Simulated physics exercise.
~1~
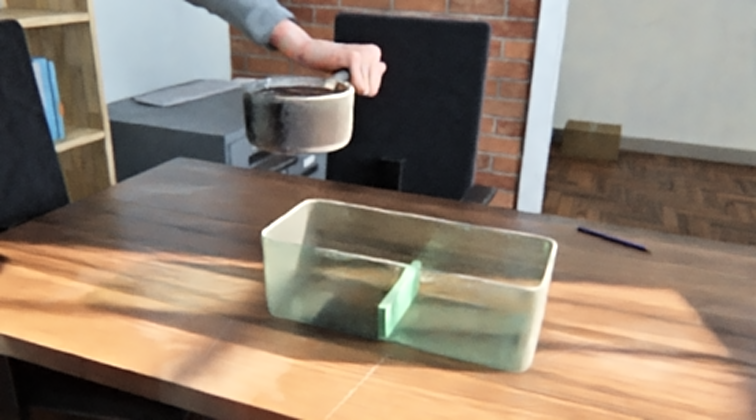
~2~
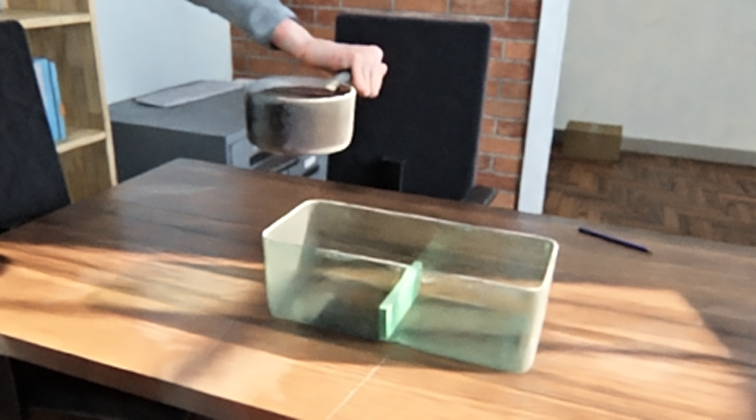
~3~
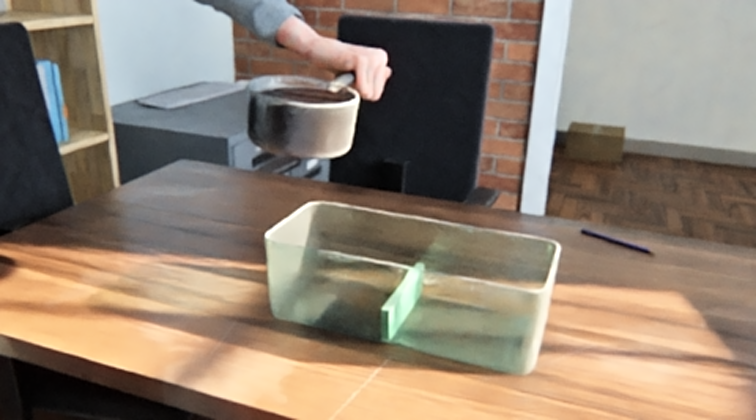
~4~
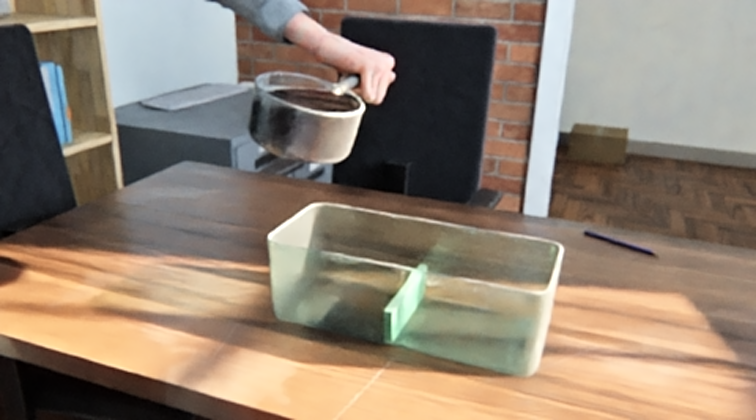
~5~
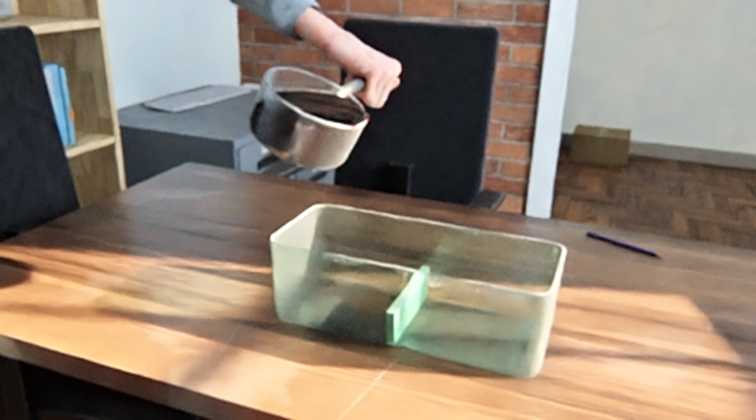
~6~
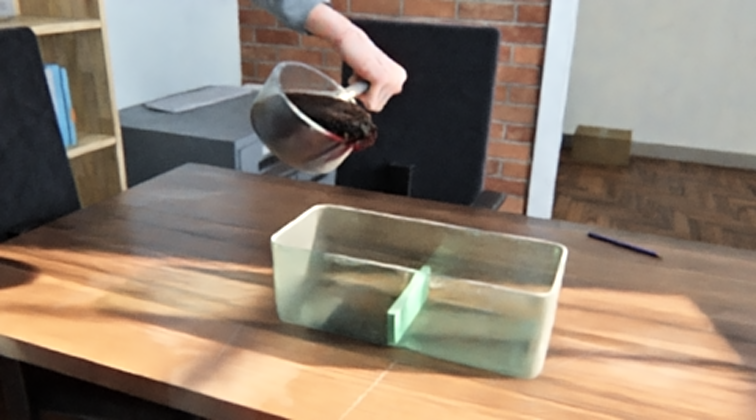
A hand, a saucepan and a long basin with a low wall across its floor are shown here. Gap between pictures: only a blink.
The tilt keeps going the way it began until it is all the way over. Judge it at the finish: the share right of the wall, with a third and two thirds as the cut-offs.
At the finish, the right of the wall has under a third.
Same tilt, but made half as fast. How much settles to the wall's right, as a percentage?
I'd say roughly 35 in every hundred ends up there.
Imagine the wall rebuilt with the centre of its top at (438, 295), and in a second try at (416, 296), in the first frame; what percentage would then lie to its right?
Record: Case 1 near 20 %, case 2 near 20 %.
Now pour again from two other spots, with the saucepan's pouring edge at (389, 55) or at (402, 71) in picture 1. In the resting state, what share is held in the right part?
Close to 70 % for the first start and close to 75 % for the second.
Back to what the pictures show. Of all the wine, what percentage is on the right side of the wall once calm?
Roughly 15 %.
A moment on, the tilt is 110° and 13 per cent is still to pour, 37 is left of the wall and 11 right of it.
Next, the tilt is 122° and 1 per cent is still to pour, 76 is left of the wall and 13 right of it.
Then the tilt is 122° and 0 per cent is still to pour, 78 is left of the wall and 16 right of it.
Later the tilt is 122° and 0 per cent is still to pour, 78 is left of the wall and 17 right of it.
At rest 78 per cent lies left of the wall, 17 right of it and 5 outside.
